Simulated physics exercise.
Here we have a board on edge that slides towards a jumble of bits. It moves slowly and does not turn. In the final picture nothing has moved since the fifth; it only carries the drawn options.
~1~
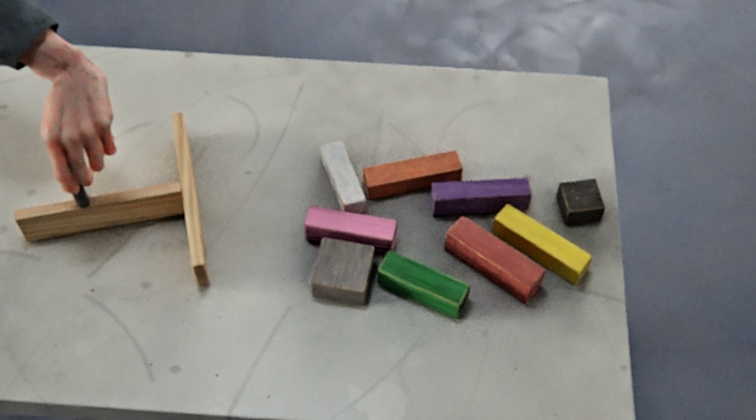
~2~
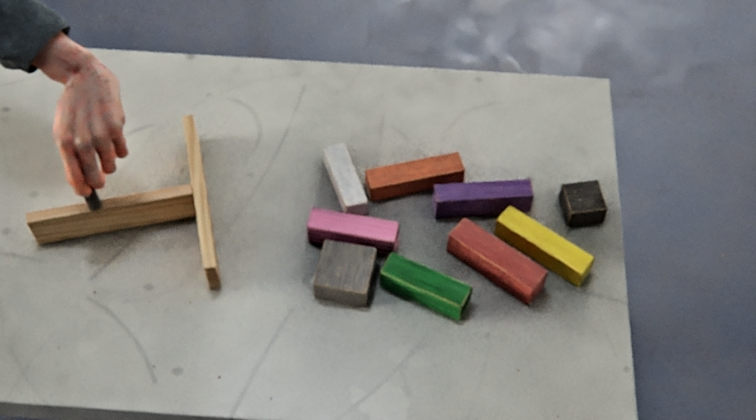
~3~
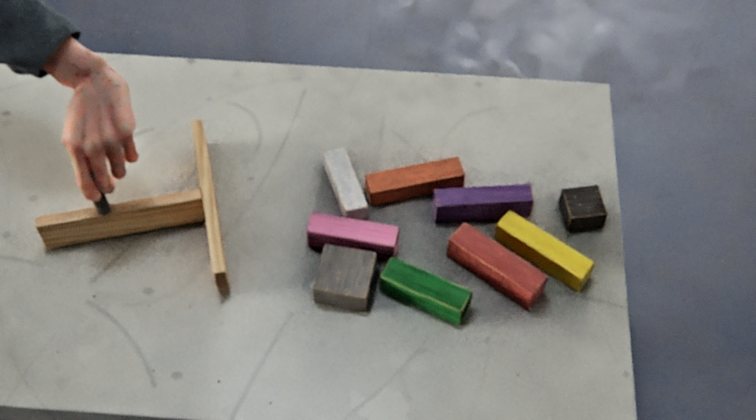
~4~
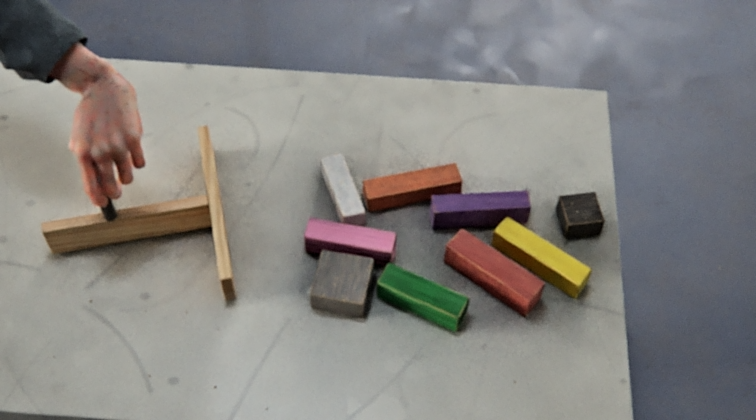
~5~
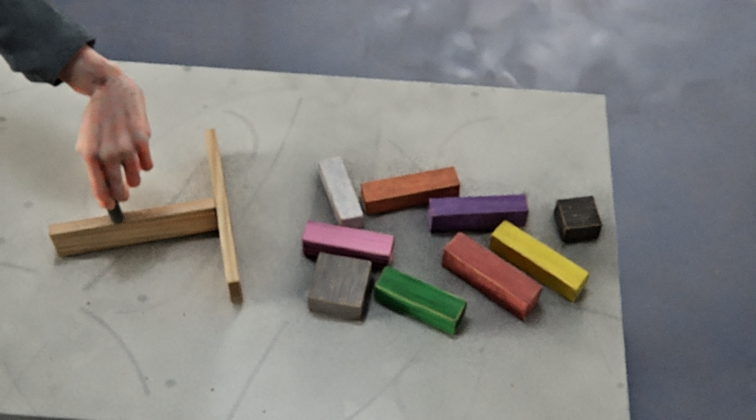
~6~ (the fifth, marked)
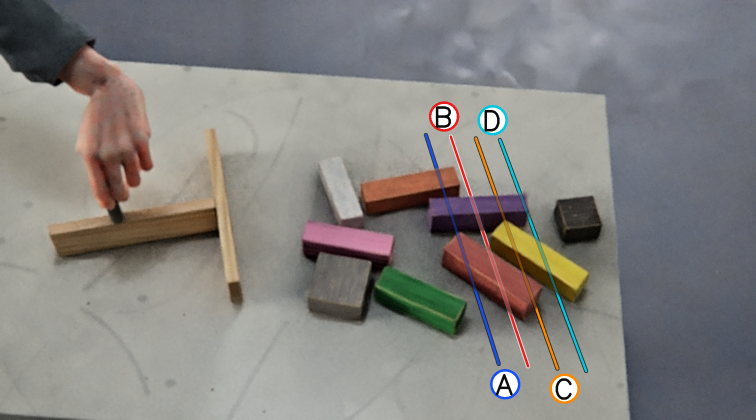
A T-shaped wooden board, held by a hand through a small dark peg, slid slowly to the right across a gray table without turning, while the jumble of colored blocks stayed untouched.
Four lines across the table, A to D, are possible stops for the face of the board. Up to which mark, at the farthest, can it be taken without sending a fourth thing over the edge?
No farther than C.
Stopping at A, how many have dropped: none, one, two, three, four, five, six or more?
By then, none.
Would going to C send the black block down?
Yes.
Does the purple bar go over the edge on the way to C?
No.
On the marked copy, A at (460, 240); B at (487, 242); C at (514, 244); D at (540, 246).
Taking C. A third of the way, board (326, 209); green stick (438, 297); grey block (373, 283).
Two thirds of the way, board (431, 217); yellow stick (562, 253); red bar (547, 270).
When it is over, board (513, 223); black block over the edge; red bar over the edge; three fallen.
As for the rest, A is within the limit but short; B is within the limit but short; D drops four.
